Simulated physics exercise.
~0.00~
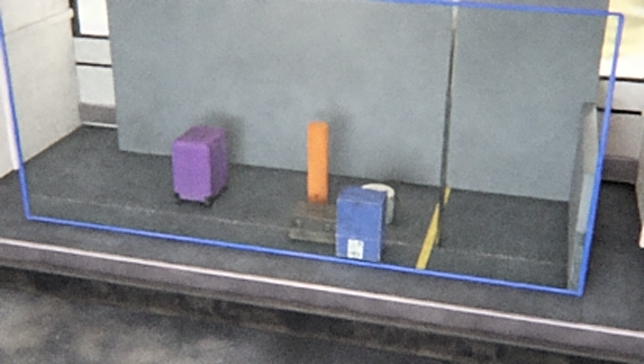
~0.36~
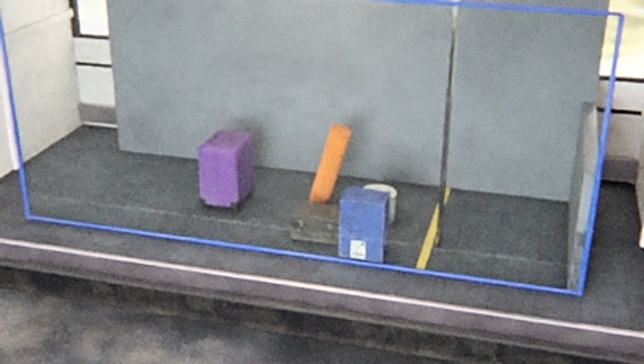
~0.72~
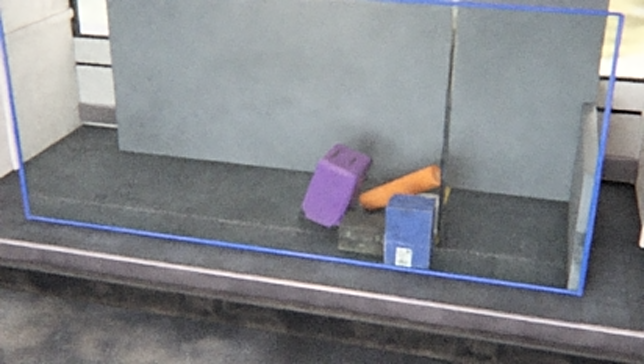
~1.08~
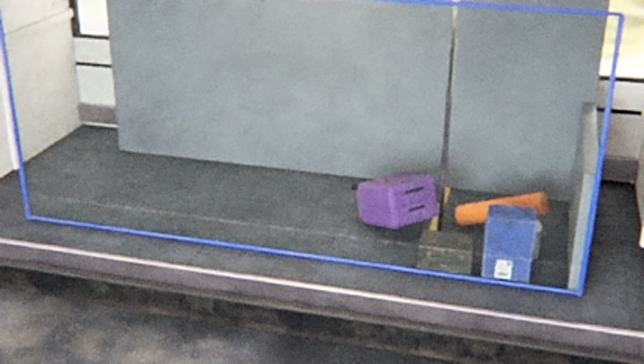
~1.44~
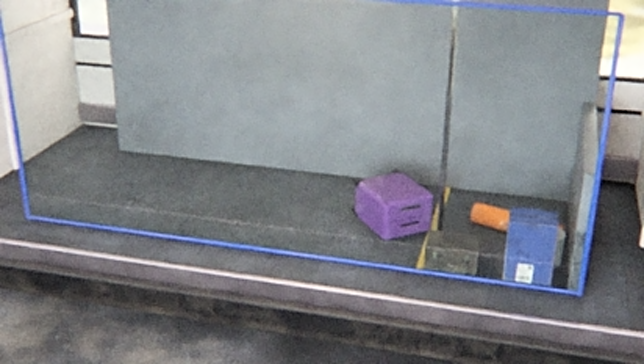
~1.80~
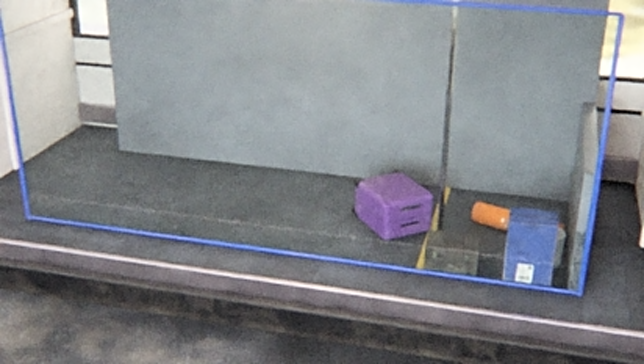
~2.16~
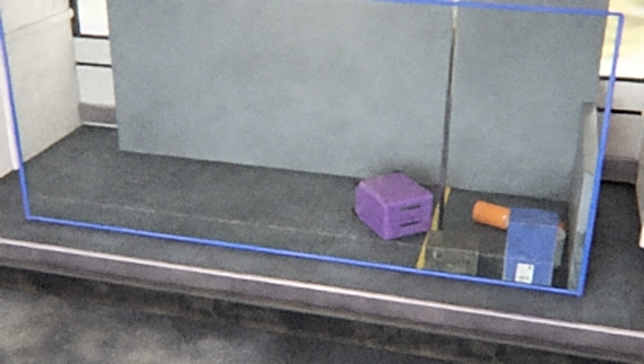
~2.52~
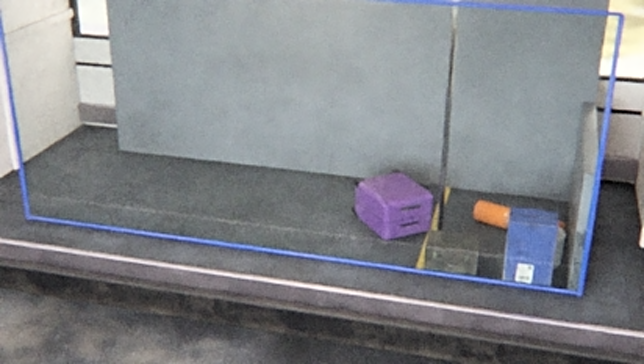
In a grey-walled bay, loose luggage slides right, the purple case and orange roll toppling, the case stopping short of the yellow line.
